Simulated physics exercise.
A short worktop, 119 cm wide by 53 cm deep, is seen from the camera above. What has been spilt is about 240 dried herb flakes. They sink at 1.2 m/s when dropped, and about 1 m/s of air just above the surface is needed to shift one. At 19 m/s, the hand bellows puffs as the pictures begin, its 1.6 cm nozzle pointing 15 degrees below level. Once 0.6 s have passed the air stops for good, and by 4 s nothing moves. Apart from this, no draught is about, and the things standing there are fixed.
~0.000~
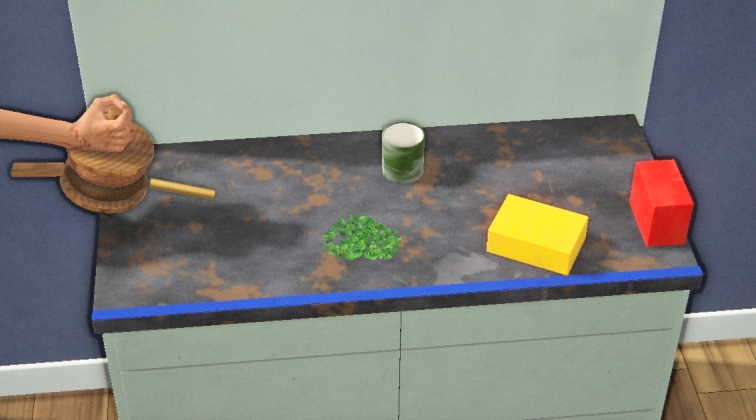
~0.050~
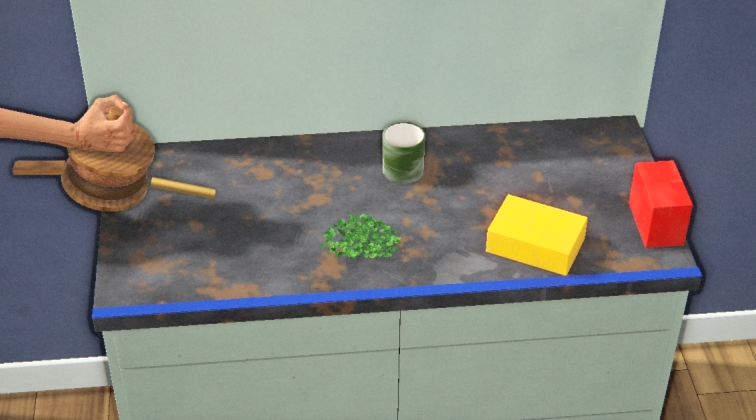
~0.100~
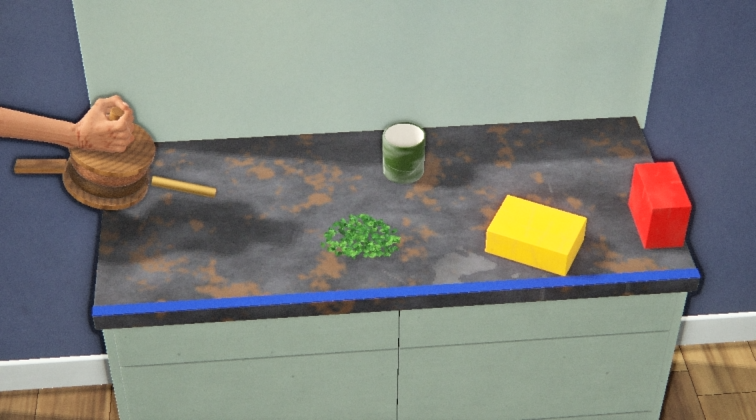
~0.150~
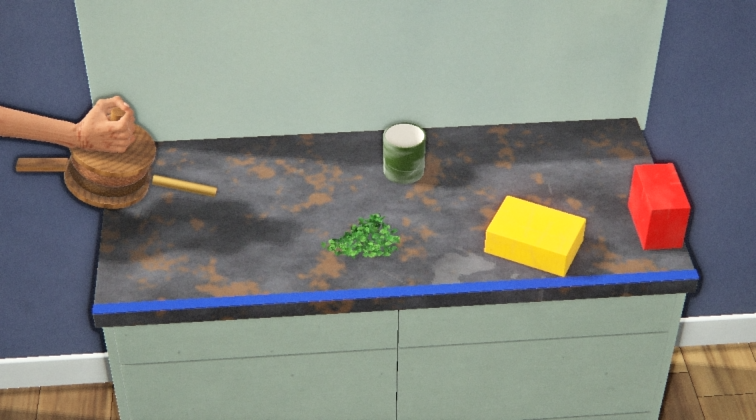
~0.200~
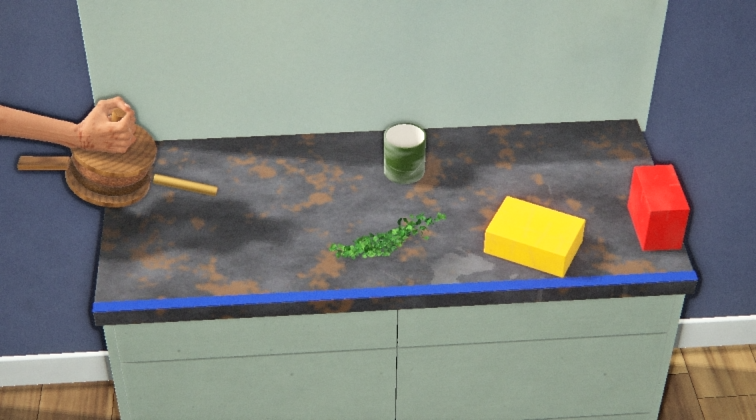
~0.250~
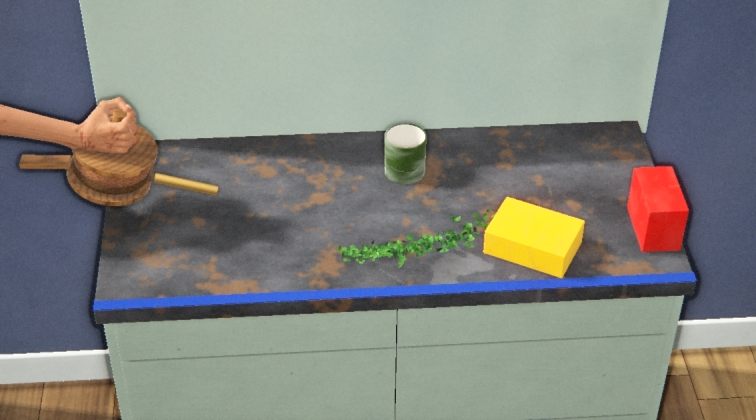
Green flakes on the worktop lie still, then spread rightward in a thin trail.
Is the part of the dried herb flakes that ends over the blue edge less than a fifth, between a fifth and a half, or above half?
Lab note - dried herb flakes: Beyond half ended over the blue edge.
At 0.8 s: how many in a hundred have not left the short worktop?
Around 10 in a hundred are still there.
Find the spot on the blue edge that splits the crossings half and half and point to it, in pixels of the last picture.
About (500, 291).
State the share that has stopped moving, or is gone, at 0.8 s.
The share is near 60 per cent.
After 0.8 s the count stands so, 88 % are over the blue edge.
After 1.3 s the count stands so, 88 % are over the blue edge.
After 2.2 s the count stands so, 88 % are over the blue edge.
After 4.0 s, at the end, 88 % are over the blue edge.
